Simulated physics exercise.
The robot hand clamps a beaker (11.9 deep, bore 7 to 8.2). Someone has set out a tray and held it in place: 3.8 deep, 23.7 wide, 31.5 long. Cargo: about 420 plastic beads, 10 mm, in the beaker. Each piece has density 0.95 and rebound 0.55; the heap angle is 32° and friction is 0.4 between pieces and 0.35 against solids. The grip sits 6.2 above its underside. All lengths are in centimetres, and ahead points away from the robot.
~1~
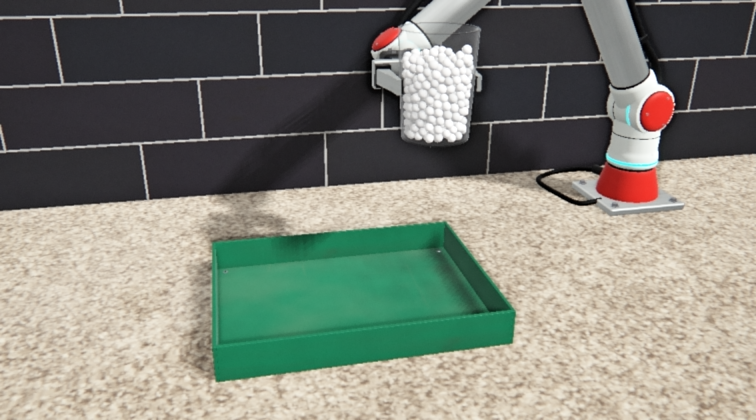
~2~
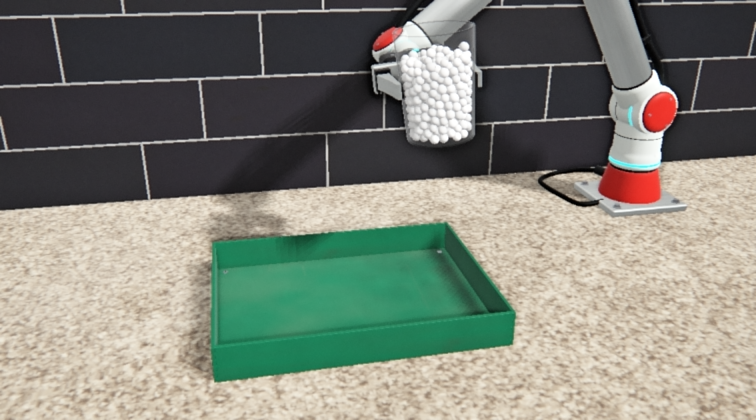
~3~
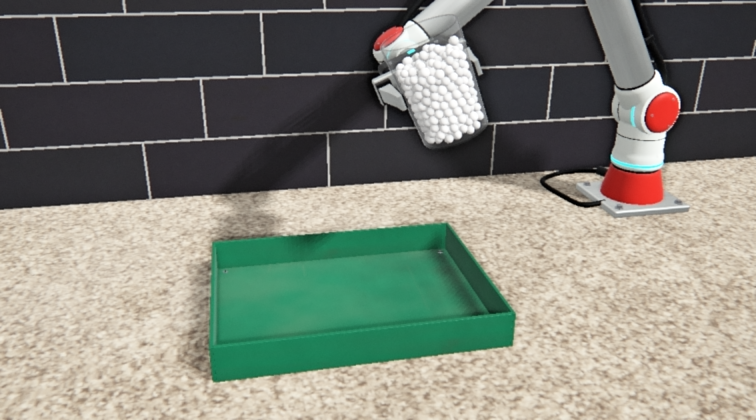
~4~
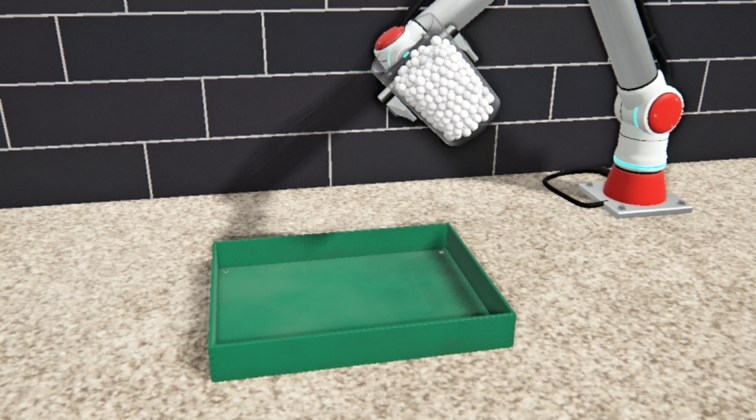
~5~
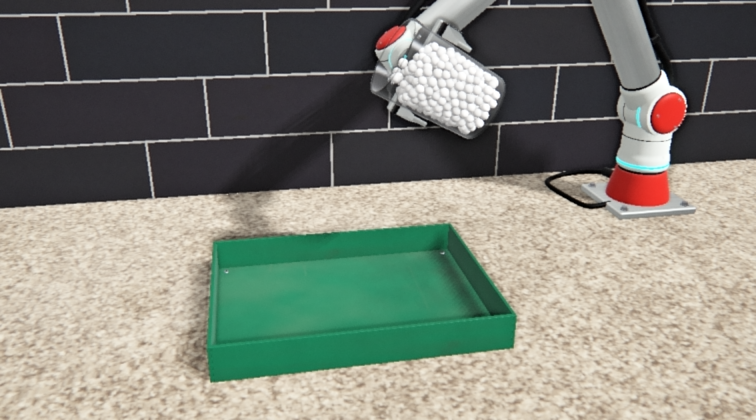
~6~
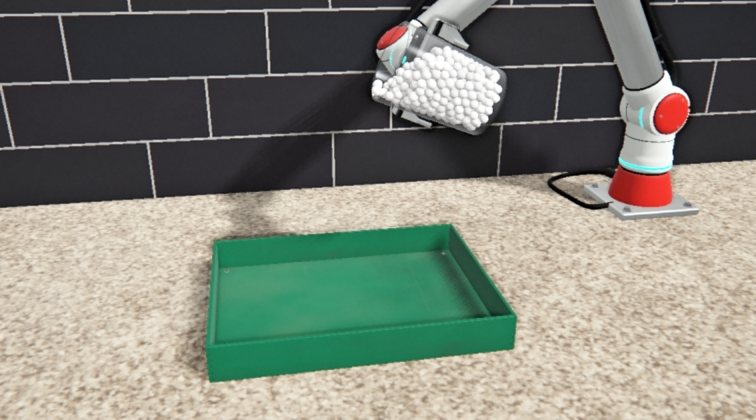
The clip shows a robot arm holding a clear beaker of white beads above and behind a green tray on a speckled counter, then steadily tilting it far over to the left as the beads shift toward its rim.
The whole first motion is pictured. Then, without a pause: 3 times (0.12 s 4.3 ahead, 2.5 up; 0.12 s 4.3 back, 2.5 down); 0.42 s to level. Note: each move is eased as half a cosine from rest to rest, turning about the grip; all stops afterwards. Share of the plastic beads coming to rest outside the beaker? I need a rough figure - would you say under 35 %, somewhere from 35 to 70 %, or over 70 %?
I would say somewhere from 35 to 70 %.
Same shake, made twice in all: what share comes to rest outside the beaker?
Near 55 per cent.
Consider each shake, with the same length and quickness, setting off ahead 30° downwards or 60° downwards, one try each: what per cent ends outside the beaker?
Try one gives about 25 in a hundred, try two about 10 in a hundred.
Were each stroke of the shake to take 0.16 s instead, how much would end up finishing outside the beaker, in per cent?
Roughly 45 in a hundred.
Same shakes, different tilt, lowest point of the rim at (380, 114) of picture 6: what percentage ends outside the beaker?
Roughly 90 per cent.
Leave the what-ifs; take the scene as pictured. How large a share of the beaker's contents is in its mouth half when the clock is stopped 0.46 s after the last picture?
Around 75 in a hundred.
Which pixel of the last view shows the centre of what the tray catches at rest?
I'd put it at roughly (283, 303).
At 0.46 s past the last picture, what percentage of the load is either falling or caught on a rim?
6 %.
Then, 0.46 s later, tilted 66° forward, highest piece 29 above the table; 234 in the beaker, 158 in the tray, 23 in flight or on a rim.
Then, 0.91 s later, tilted 37° forward, highest piece 29 above the table; 244 in the tray, 163 in the beaker, 5 on the table or floor, 3 in flight or on a rim.
Then, 1.34 s later, level, highest piece 27 above the table; 247 in the tray, 163 in the beaker, 5 on the table or floor.
Then, 2.39 s later, level, highest piece 26 above the table; 247 in the tray, 163 in the beaker, 5 on the table or floor.
At rest, 247 in the tray, 163 in the beaker, 5 on the table or floor. That is 61 % outside the beaker.
